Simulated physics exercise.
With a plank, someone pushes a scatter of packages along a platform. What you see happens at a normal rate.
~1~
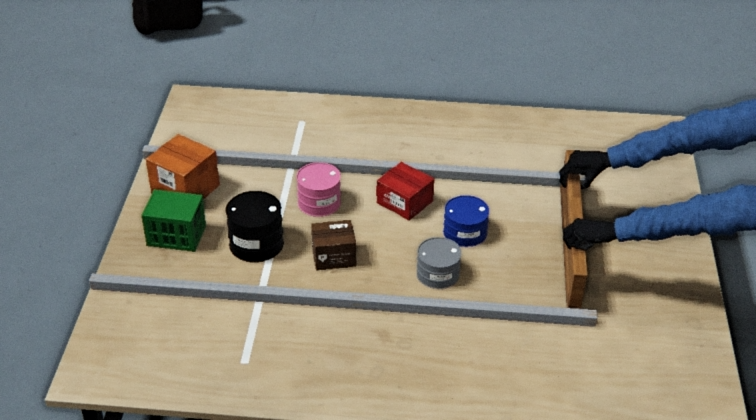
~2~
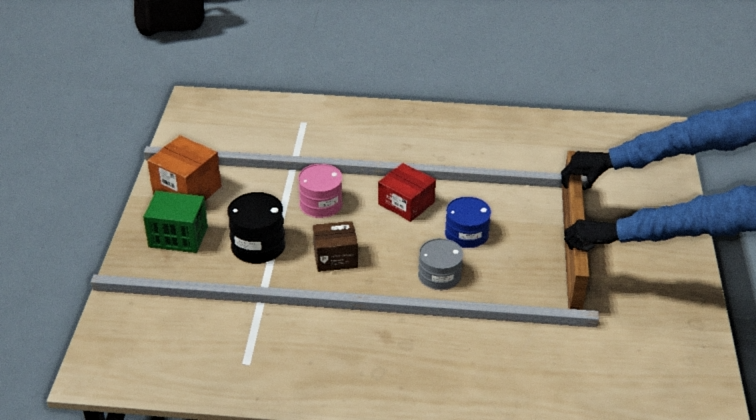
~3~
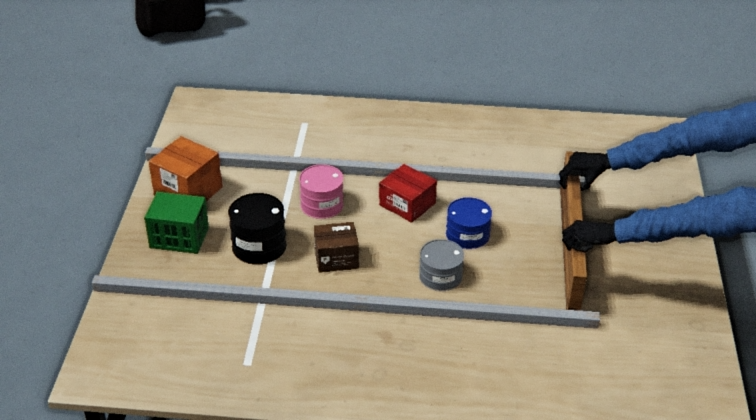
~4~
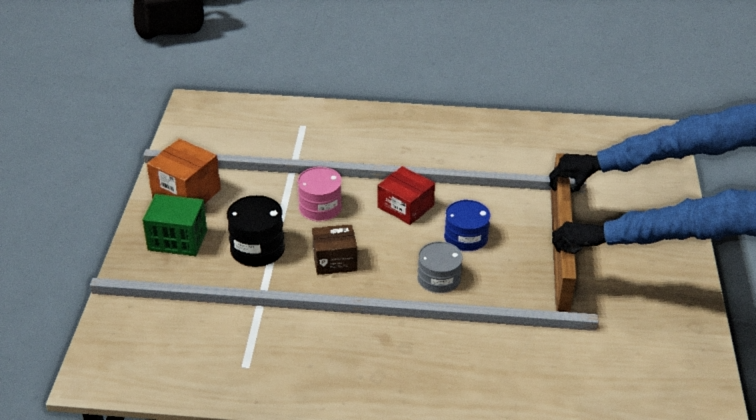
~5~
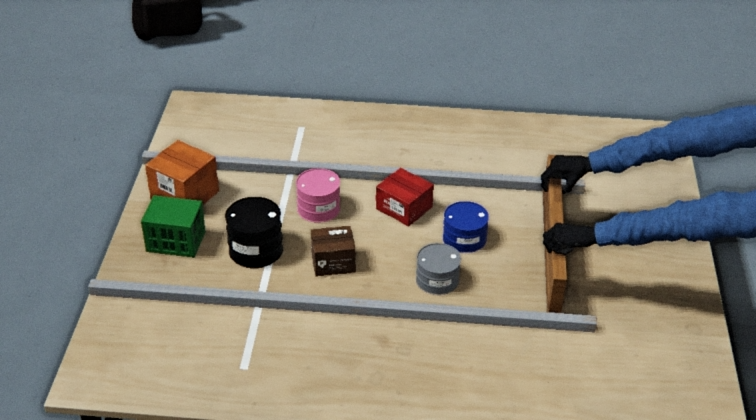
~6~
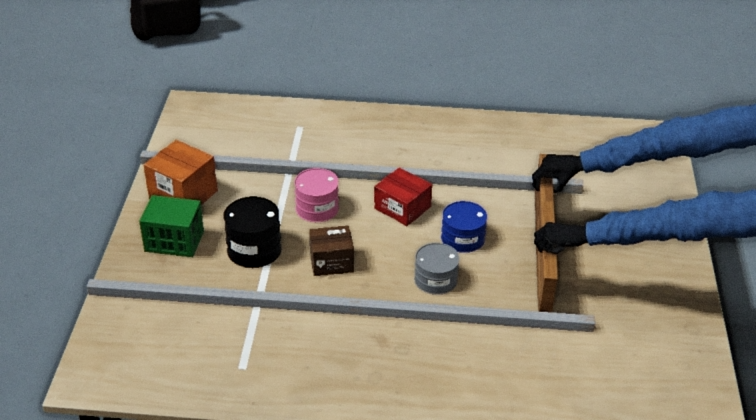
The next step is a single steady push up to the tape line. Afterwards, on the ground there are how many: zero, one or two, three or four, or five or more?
The ones going over the edge come to none at all, I'd say.
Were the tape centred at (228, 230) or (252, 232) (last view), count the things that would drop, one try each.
Respectively 1 and 1.
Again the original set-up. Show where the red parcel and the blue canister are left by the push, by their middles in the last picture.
In order, first (265, 179), then (255, 213).
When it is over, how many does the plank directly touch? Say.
That would be 3 of them.
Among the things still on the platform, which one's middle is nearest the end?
Answer: The green crate.
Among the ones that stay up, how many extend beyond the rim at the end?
I'd put it at 1.
Soon after, none off yet; orange parcel at rest near (181, 178); green crate at rest near (172, 226); black canister at rest near (253, 232).
At rest, the number that fall off is zero.
